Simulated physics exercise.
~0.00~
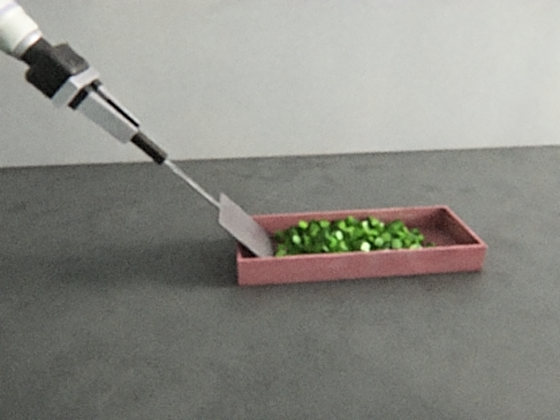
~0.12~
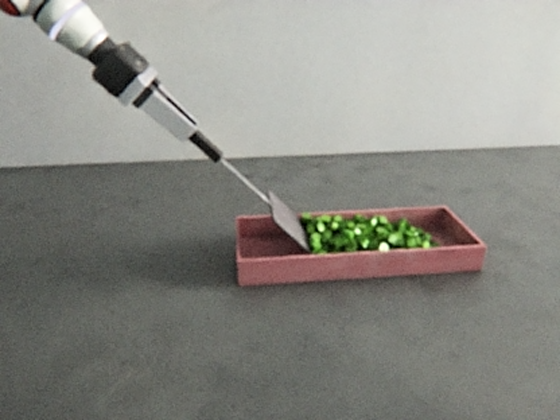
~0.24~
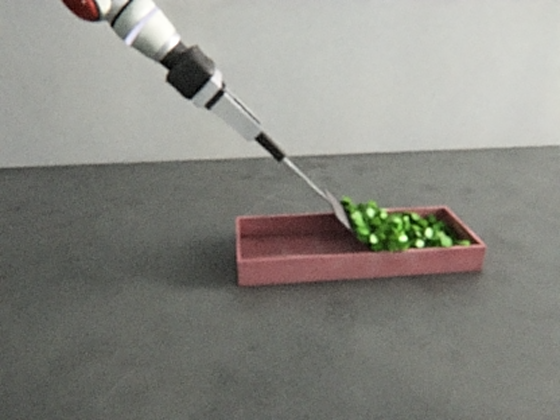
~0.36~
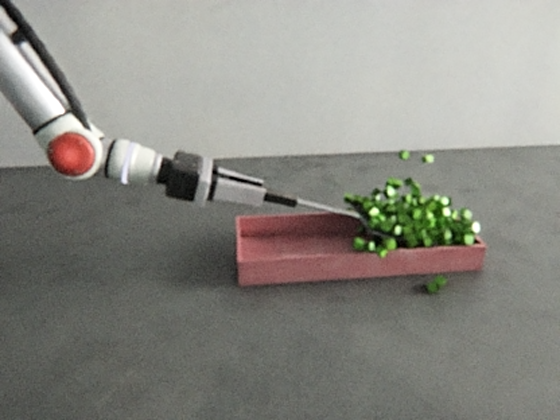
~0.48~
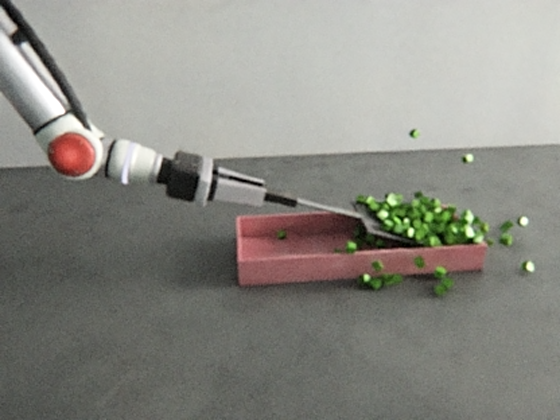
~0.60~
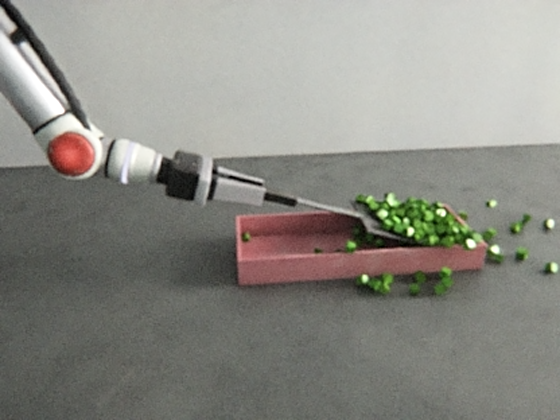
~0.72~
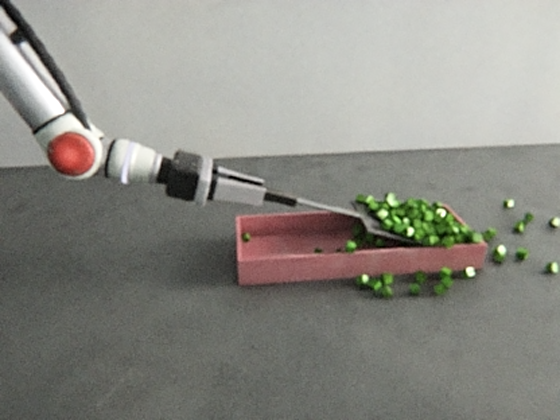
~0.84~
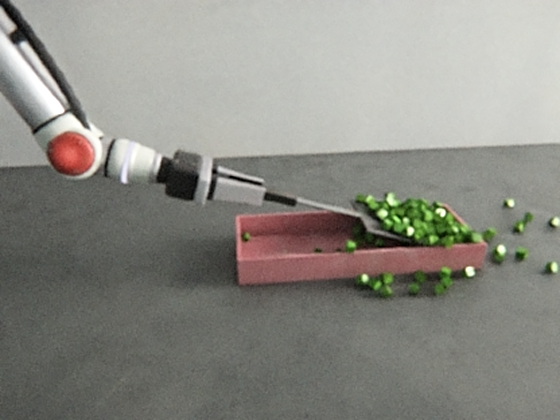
At the start, a robot arm holds a flat turner at the left end of a shallow reddish tin on a dark grey table, next to a low bed of green vegetable dice. The arm pushes the blade to the right, and the dice bunch up into a growing heap towards the far end. The turner then tilts to a flatter angle, lifting the heap and tossing some pieces into the air. Dice scatter over the front and right sides onto the table. The arm stops, and most dice rest heaped at the right end around the blade, with others strewn outside.
